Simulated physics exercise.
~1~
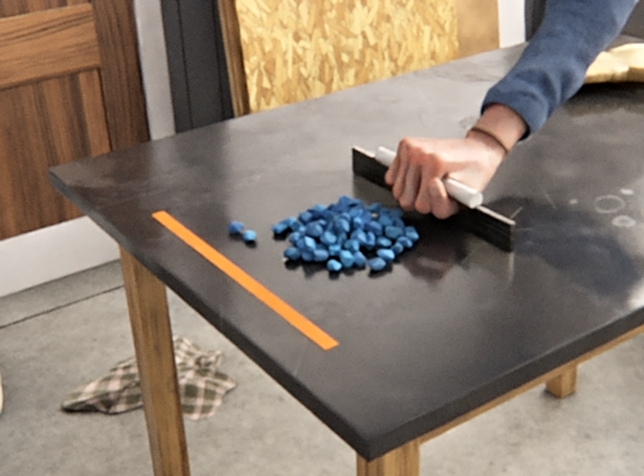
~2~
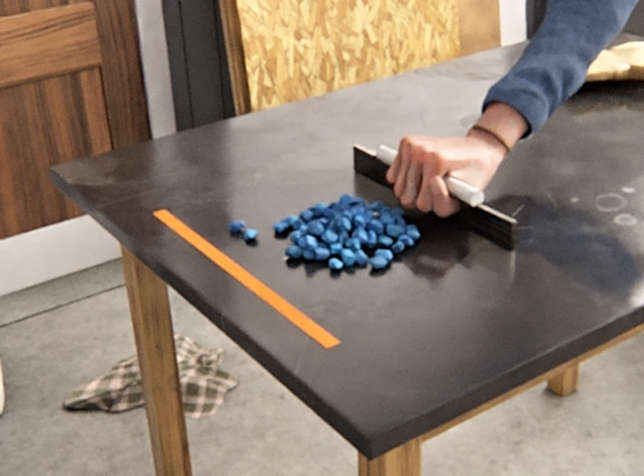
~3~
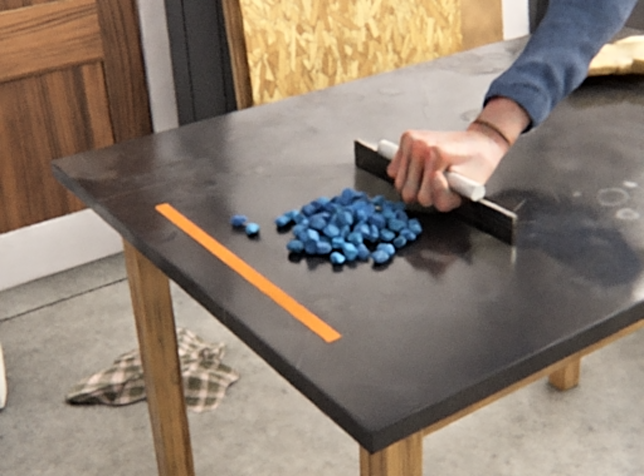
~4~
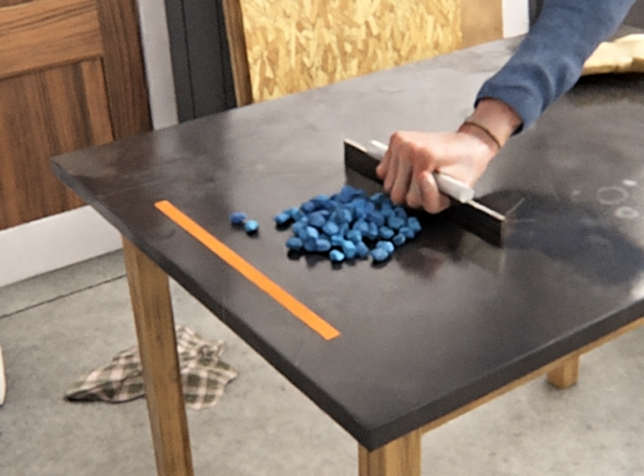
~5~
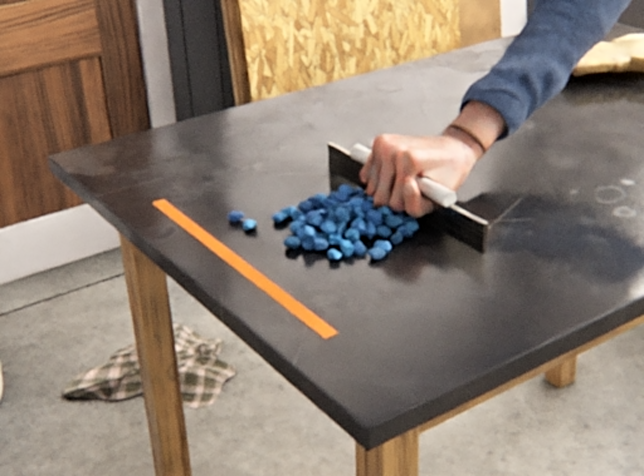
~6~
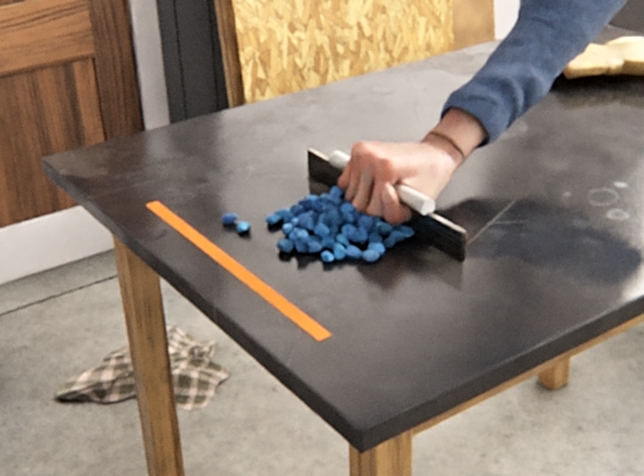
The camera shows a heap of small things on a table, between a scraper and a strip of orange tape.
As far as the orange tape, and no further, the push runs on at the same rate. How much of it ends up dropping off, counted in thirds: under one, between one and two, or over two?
Between one and two thirds of it drops off.
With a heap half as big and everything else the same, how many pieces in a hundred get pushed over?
Roughly 40 percent.
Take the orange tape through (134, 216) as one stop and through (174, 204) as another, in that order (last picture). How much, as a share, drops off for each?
About 90 %, then 20 %.
Just after the last frame, scraper still moving, near (302, 212); heap all on the table, its front near (242, 277).
A moment on, scraper stopped at the orange tape; heap roughly a third over the edge.
Further on, scraper stopped at the orange tape; heap roughly half over the edge.
When it is over, scraper stopped at the orange tape; heap roughly half over the edge.
